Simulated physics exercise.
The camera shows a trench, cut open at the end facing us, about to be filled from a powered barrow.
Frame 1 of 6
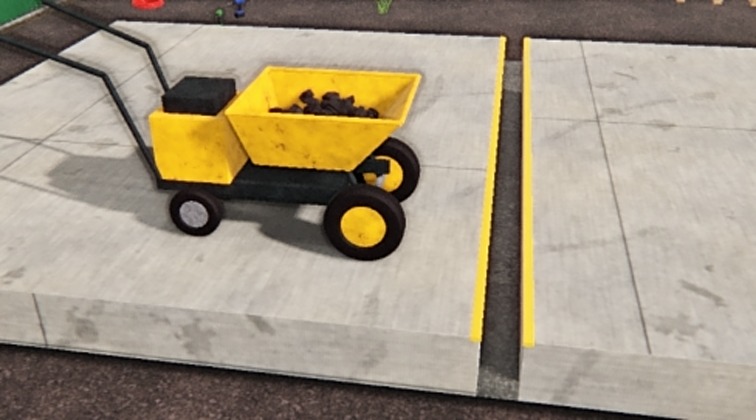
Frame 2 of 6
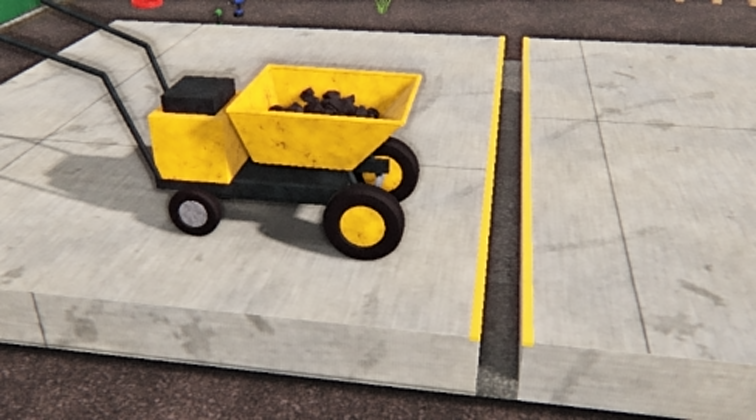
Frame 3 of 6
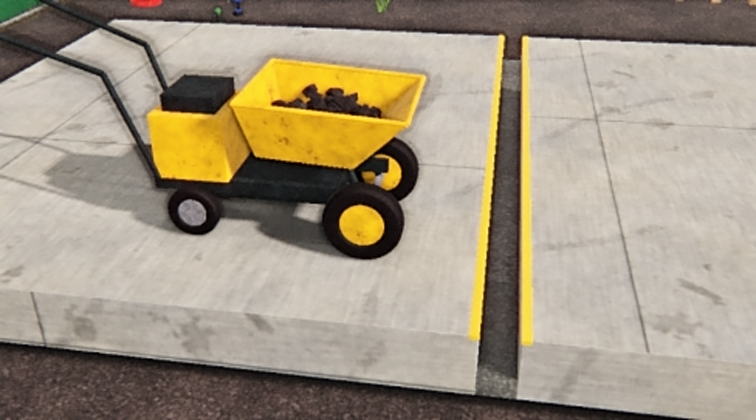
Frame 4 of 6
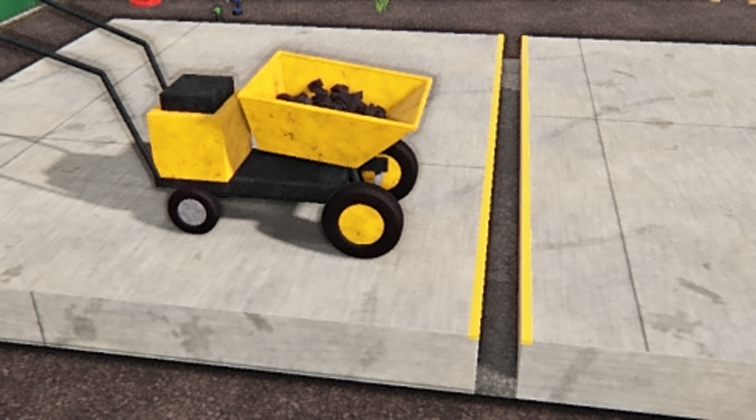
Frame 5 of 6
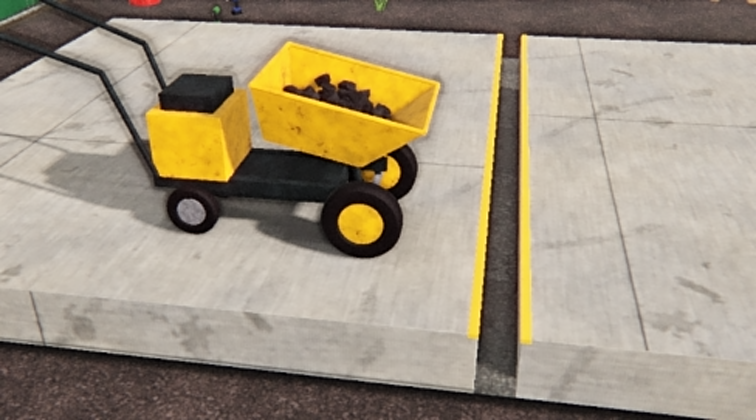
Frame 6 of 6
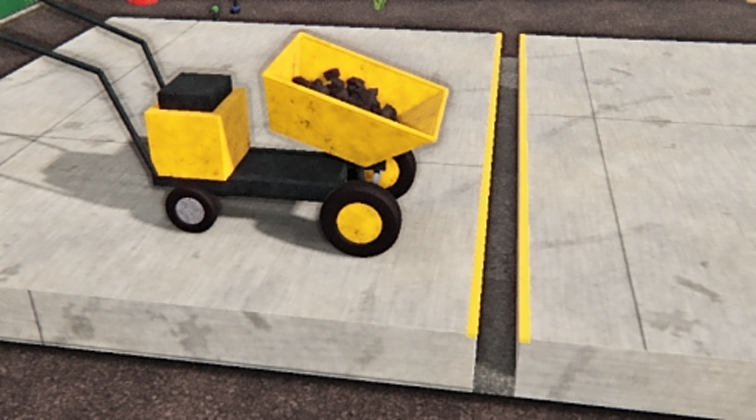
In the video, a yellow powered barrow loaded with black lumps stands on a pale concrete slab left of a narrow, yellow-edged trench. Its skip, level at first, gradually tilts forward to the right while the wheels stay in place.
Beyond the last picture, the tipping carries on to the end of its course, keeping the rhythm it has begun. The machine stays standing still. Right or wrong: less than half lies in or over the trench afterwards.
Wrong.
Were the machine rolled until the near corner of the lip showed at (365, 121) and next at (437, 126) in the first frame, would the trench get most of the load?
The first place leaves the greater portion between the edges, the second place the lesser portion.
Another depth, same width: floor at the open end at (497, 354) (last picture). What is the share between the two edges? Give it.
The share would be around 60 per cent.
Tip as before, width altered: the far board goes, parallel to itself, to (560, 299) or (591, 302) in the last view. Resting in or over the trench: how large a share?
Roughly 100 percent first and 100 percent second.
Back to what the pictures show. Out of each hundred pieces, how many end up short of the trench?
0 %.
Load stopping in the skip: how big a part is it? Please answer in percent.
Roughly 0 per cent of the load.
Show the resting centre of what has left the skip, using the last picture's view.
About (509, 251).
Just after the last frame, skip tipped steeply; every one in the skip.
A moment on, skip tipped steeply; almost all in the skip; about a tenth in or heaped over the trench.
Further on, skip tipped right over; about a tenth in the skip; just a few short of the trench; roughly two thirds in or heaped over the trench; roughly a quarter beyond it.
When it is over, skip tipped right over; the larger part in or heaped over the trench; roughly a quarter beyond it.
